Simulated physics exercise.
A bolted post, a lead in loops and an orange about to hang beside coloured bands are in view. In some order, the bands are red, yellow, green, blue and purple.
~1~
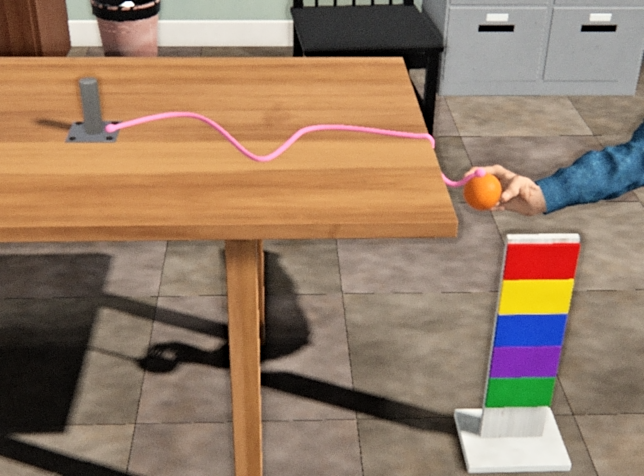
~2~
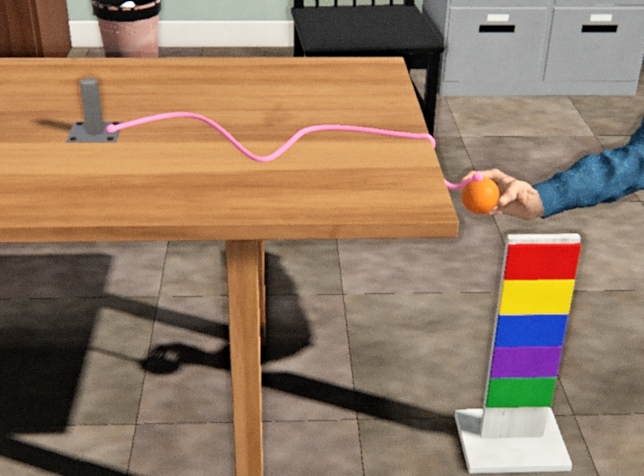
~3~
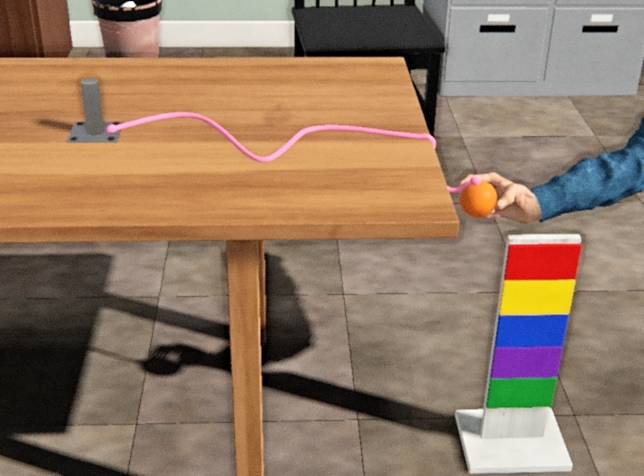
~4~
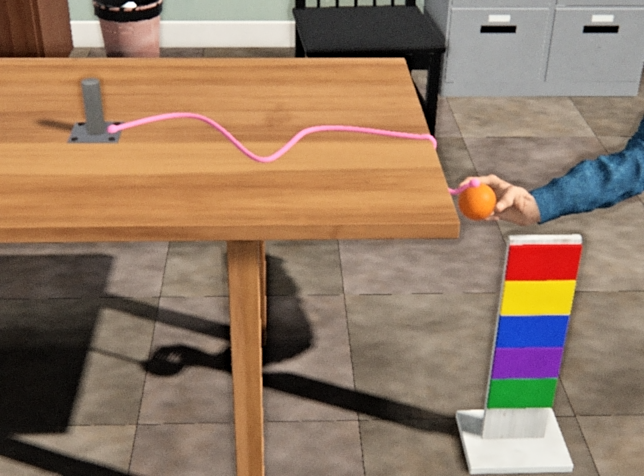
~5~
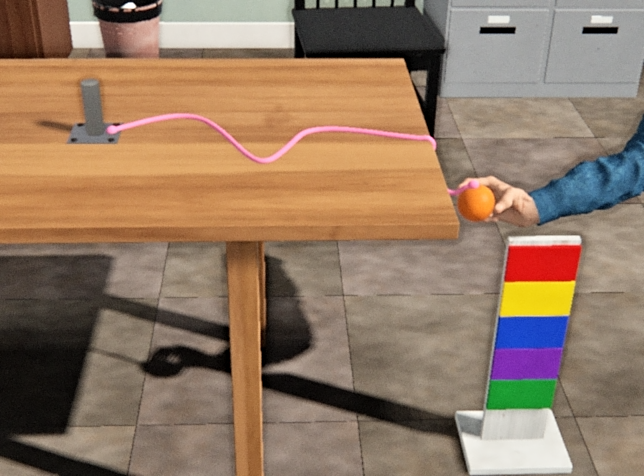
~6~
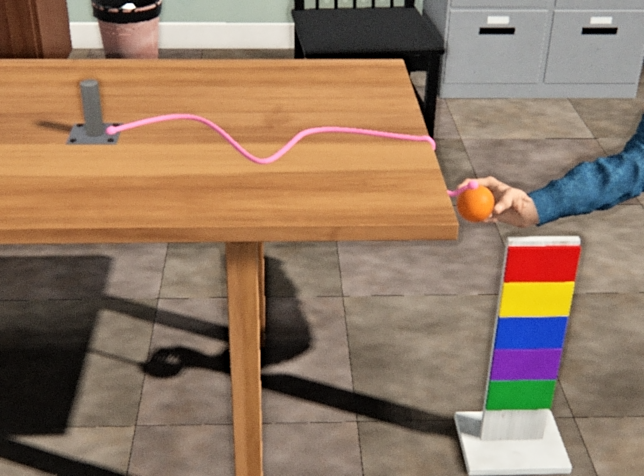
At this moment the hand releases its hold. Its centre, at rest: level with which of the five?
Blue.
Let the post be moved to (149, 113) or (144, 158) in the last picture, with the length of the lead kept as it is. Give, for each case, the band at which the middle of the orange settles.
For the first try, purple; for the second, purple.
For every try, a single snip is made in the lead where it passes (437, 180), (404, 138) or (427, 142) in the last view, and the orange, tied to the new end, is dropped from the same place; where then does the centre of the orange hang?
Cut 1: About (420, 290). Cut 2: About (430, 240). Cut 3: About (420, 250).
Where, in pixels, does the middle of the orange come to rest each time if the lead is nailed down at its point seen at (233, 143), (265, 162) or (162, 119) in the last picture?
(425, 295), (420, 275) and (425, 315).
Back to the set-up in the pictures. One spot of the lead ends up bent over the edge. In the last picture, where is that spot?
Position: Approx. (332, 130).
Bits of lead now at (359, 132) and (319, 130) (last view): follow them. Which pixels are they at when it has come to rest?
End positions: About (431, 178) and about (424, 145).
A little later, orange near (394, 321); level with blue.
Next, orange near (435, 326); level with blue.
When it is over, orange near (420, 326); level with blue. Its centre hangs level with the blue band.
